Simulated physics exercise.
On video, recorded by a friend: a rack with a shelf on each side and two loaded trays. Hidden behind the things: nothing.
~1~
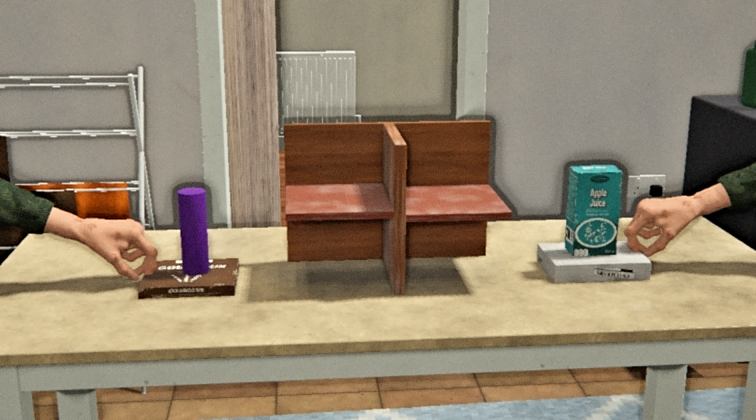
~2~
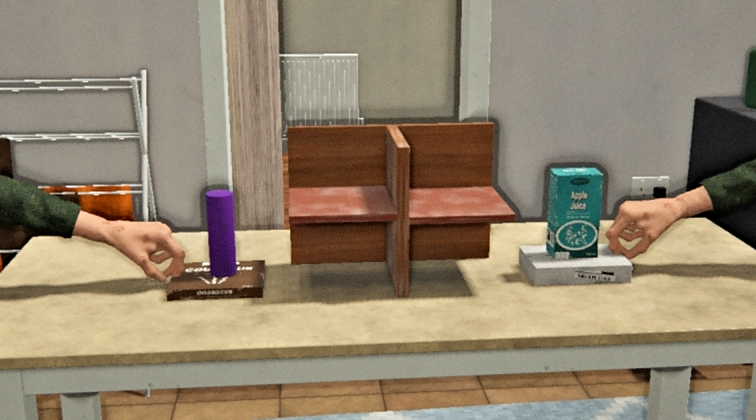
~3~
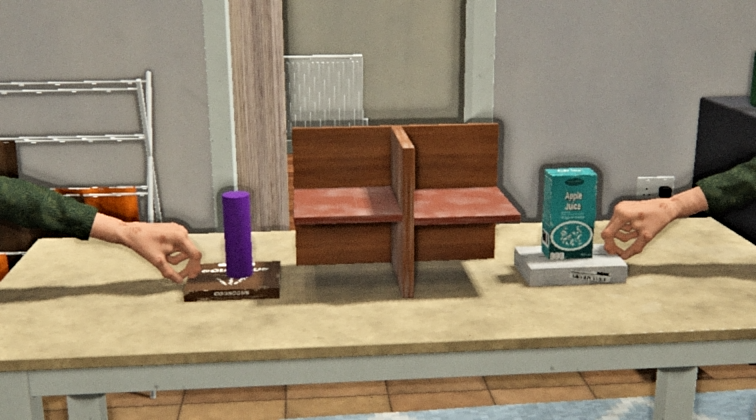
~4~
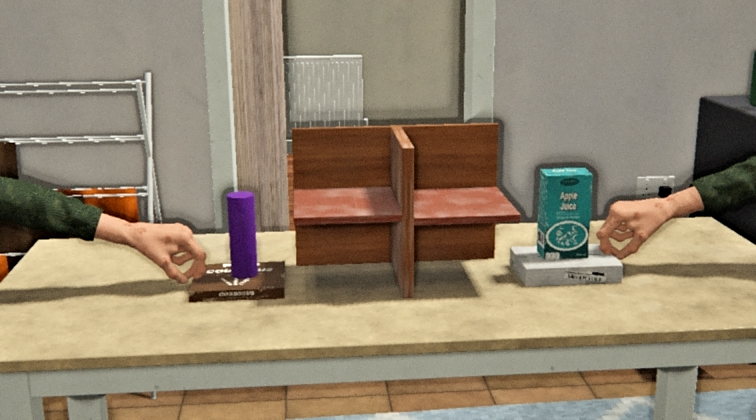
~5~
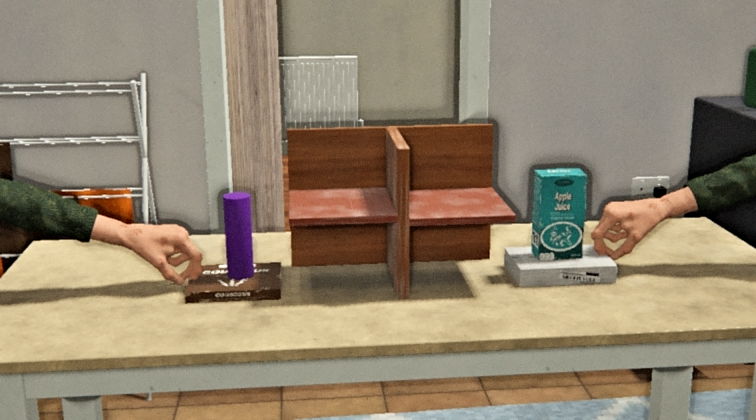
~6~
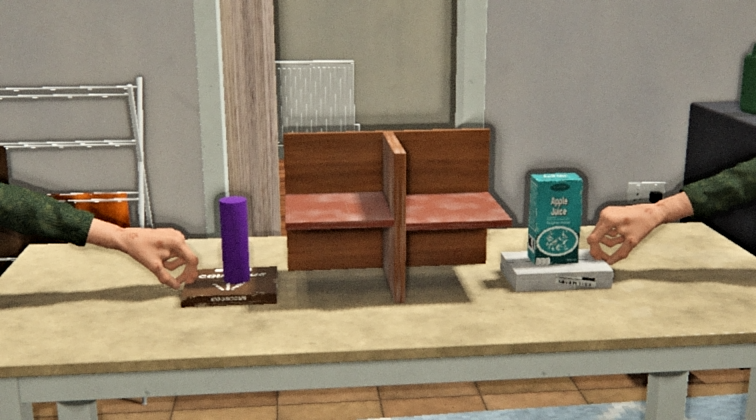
A purple candle on a brown packet and a turquoise carton on a white box were slid a little way inward across the table by two hands, toward the wooden rack between them.
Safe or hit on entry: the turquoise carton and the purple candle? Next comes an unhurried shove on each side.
Turquoise carton - hit. Purple candle - hit.
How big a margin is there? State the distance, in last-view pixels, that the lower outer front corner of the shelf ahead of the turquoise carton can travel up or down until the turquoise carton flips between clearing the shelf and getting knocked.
About 36 pixels, up.
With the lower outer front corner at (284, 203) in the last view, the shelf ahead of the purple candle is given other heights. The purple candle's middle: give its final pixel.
(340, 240), roughly.
Then, 1.36 s on from there, turquoise carton turned 25° from its first pose near (524, 215); purple candle turned 15° from its first pose near (278, 237).
Then, 1.76 s on from there, turquoise carton on its side near (558, 244); purple candle turned 54° from its first pose near (270, 246).
In the end, the turquoise carton gets scraped off its spot, near (560, 257); the purple candle gets scraped off its spot, near (265, 270).
